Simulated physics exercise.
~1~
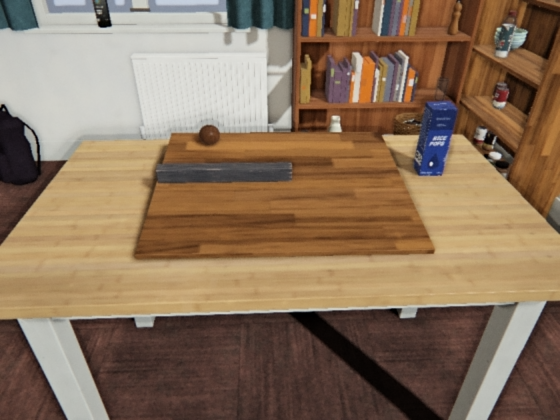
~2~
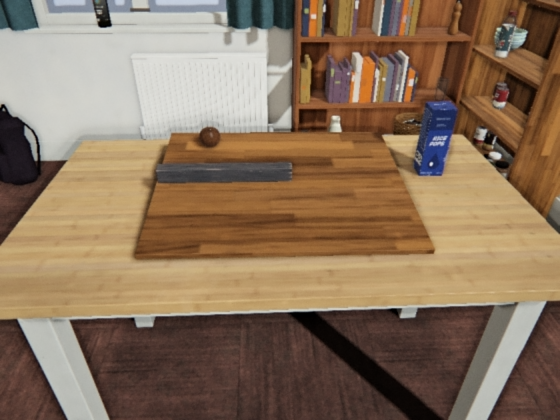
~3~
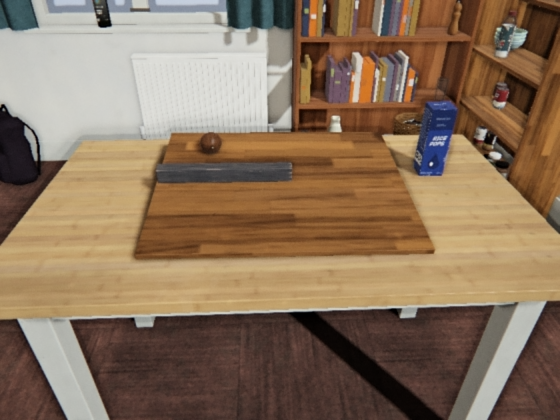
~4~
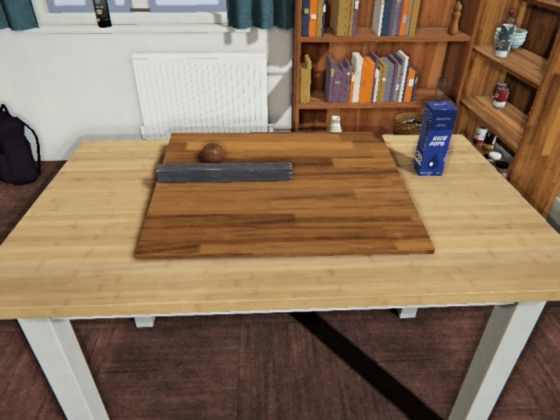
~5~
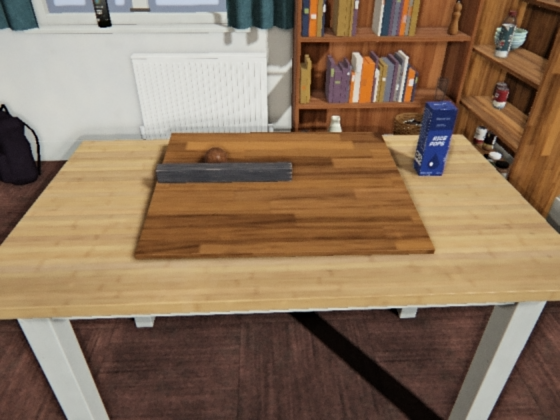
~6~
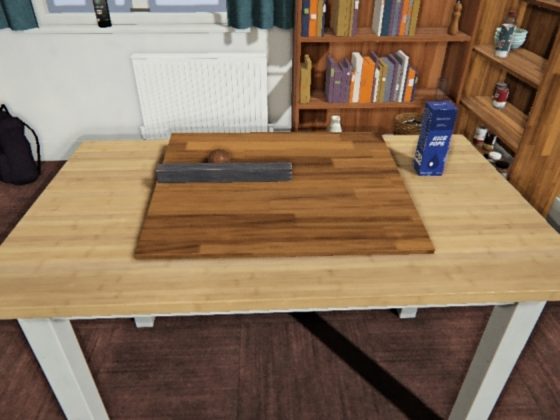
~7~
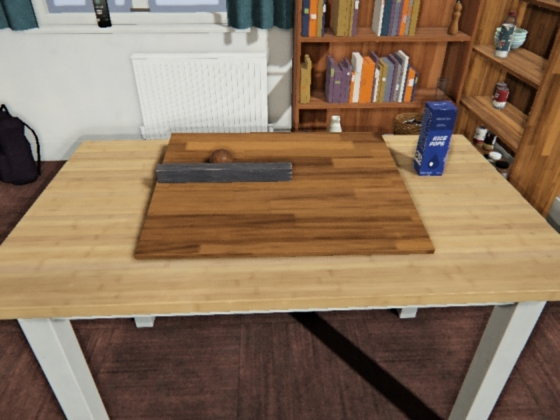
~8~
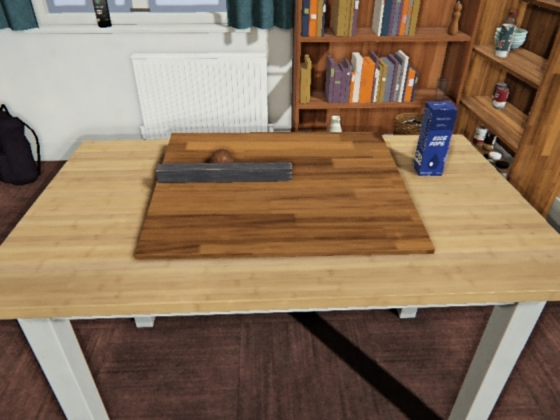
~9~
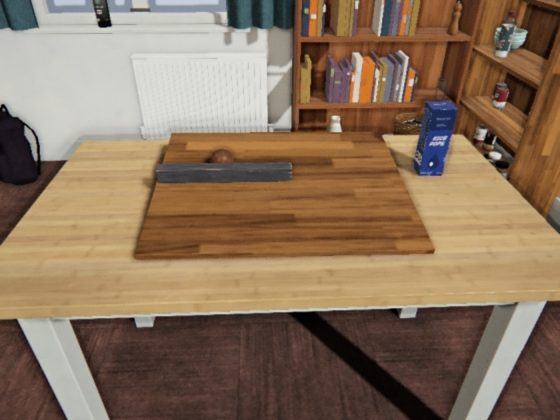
In a room with a radiator and bookshelves at the back, a darker wooden board rests on a pale table with a long grey block fixed across its upper left part. A small round brown onion sits near the board's far edge, behind the block, while a blue carton stands to the right. The onion begins to roll slowly toward the near side and soon meets the block. It shifts slightly to the right along the block, then stops. At the end it rests there, partly hidden behind the block, and the carton still stands in its place.
